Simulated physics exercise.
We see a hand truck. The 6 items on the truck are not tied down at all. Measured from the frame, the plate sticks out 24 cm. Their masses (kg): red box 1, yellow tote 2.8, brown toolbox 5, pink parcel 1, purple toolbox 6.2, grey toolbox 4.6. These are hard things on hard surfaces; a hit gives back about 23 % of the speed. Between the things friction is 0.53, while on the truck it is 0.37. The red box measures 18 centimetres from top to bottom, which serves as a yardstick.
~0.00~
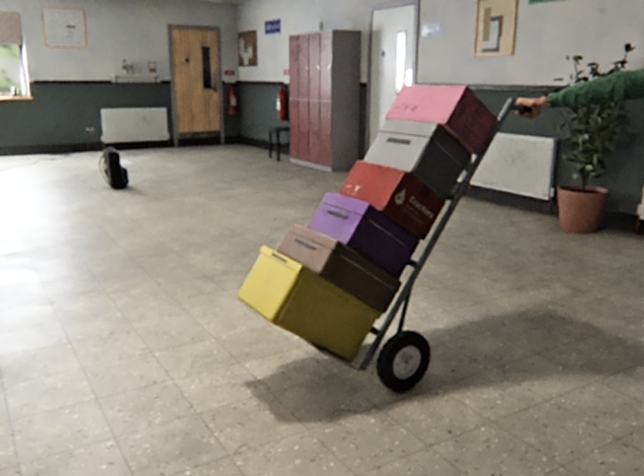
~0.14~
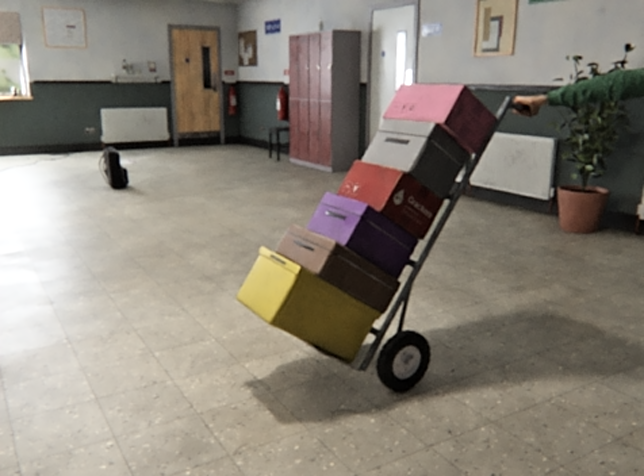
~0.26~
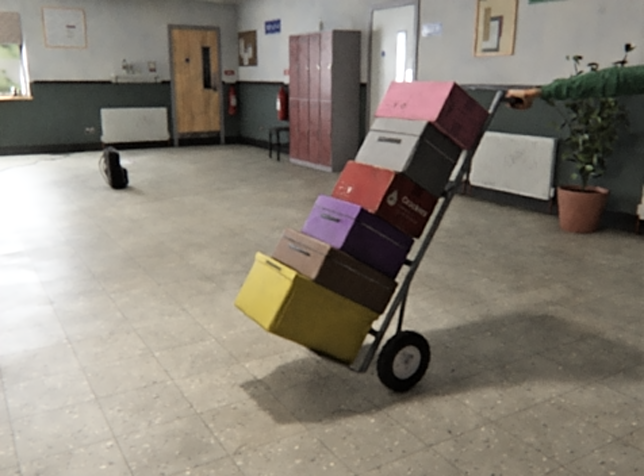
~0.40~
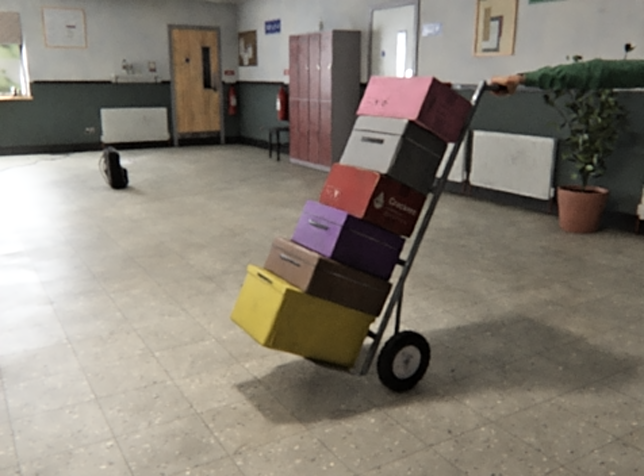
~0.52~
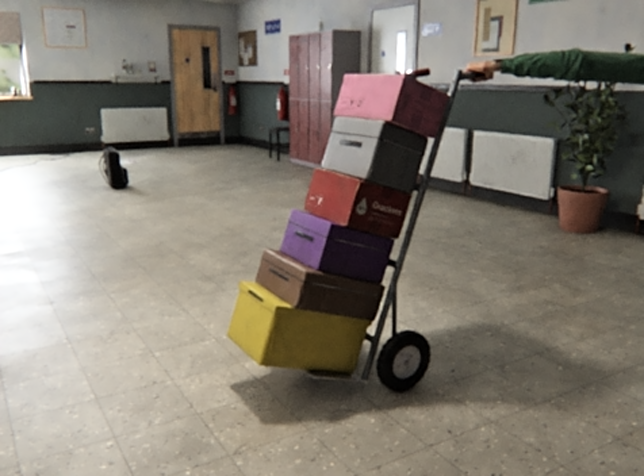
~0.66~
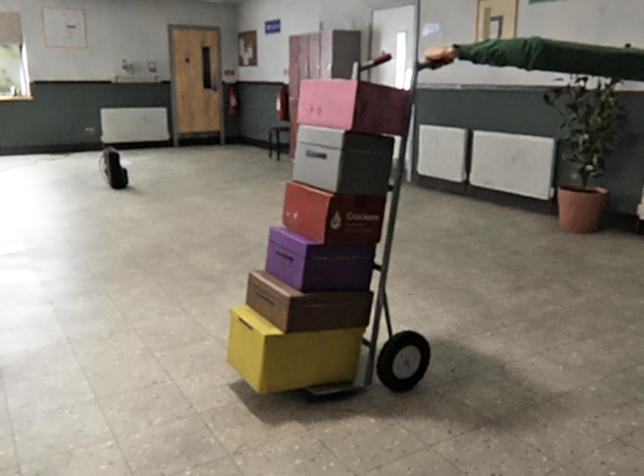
A hand truck stacked with six boxes tilts in a large tiled room, seen from a fixed, slightly raised view from the side. From bottom to top sit yellow, brown, purple, red, grey and pink boxes, with red lockers and a wooden door behind and a potted plant at right. A green-sleeved arm pushes the handle leftward, swinging the leaning stack nearly upright, gradually then faster, while the wheels stay in place.
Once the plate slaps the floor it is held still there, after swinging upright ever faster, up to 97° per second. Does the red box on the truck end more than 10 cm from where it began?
Yes, it ends further away.
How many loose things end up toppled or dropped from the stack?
The tally is 3.
By 0.96 s, truck upright; red box rocked 14° off its seat near (289, 220); pink parcel rocked 14° off its seat; grey toolbox rocked 14° off its seat.
By 1.46 s, truck upright; pink parcel and grey toolbox now dropped from the stack; red box rocked 69° off its seat near (256, 213); purple toolbox 6 cm from its spot.
By 1.76 s, truck upright; red box now dropped from the stack; purple toolbox 4 cm from its spot; brown toolbox 2 cm from its spot.
When it is over (2.4 s), dropped from the stack, red box, pink parcel and grey toolbox; the other 3 within 10 cm of the start. End places, in pixels of the last picture, red box near (209, 326).
